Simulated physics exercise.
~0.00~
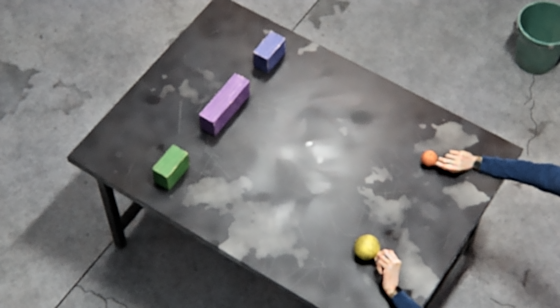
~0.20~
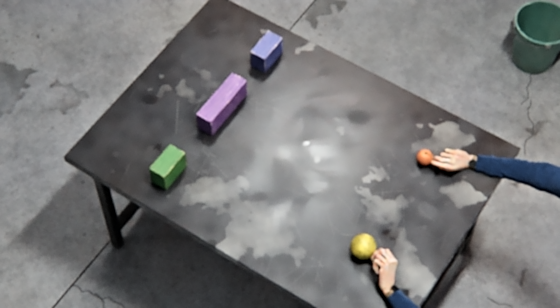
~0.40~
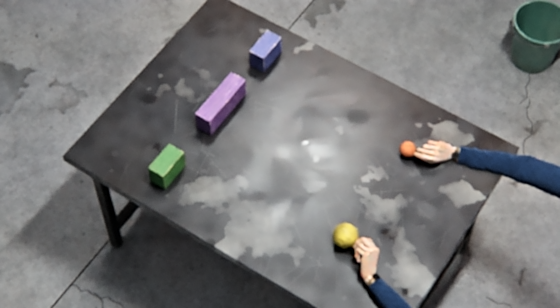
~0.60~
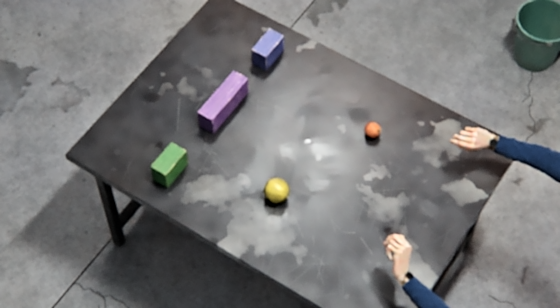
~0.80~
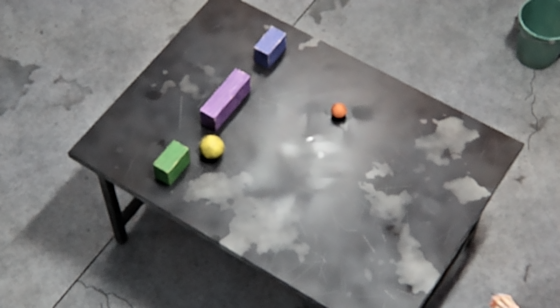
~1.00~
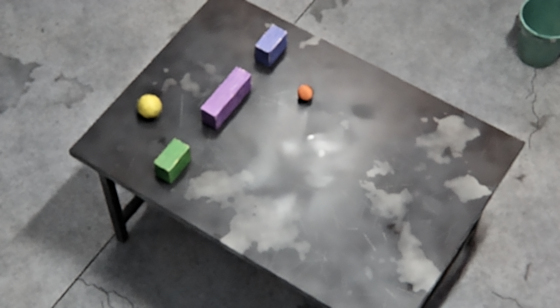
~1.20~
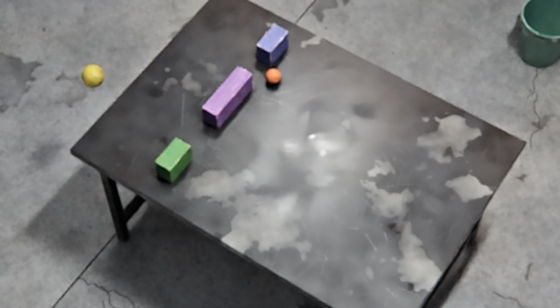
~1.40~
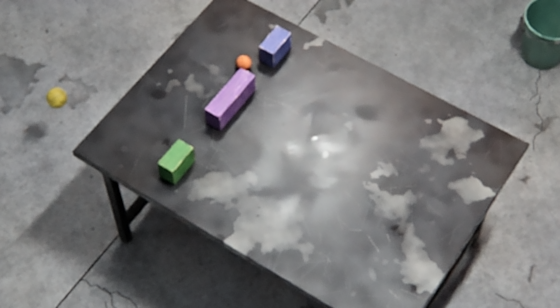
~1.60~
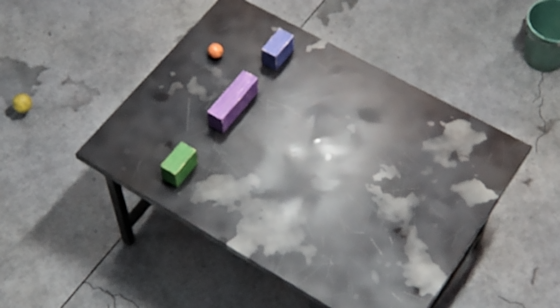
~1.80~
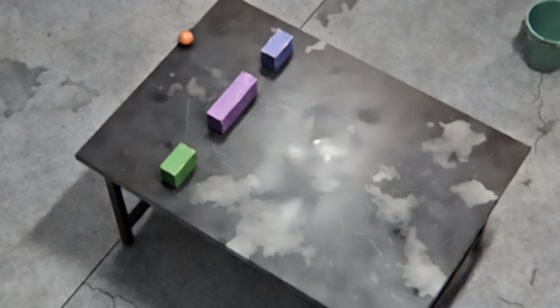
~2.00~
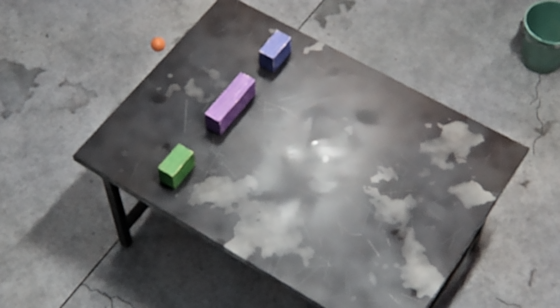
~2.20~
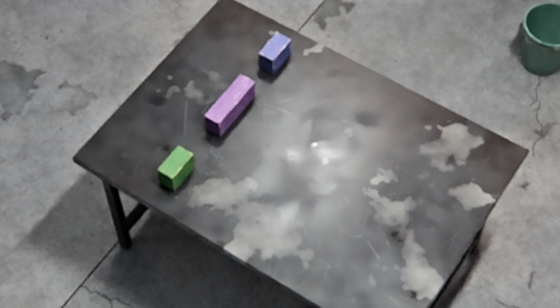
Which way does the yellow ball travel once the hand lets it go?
The yellow ball moves to the left, rolling across the table and beyond its edge.
At the start, two hands at the right side of a dark, patchy table hold a yellow ball and a small, round orange object, facing green, purple and blue blocks. The hands push both things leftward, let go and draw back. The yellow ball rolls through the gap between the green and purple blocks, then leaves the table and travels left across the floor out of view. The orange one follows more slowly, slipping between the purple and blue blocks. It goes off the far edge too and disappears, leaving the blocks still standing in place.
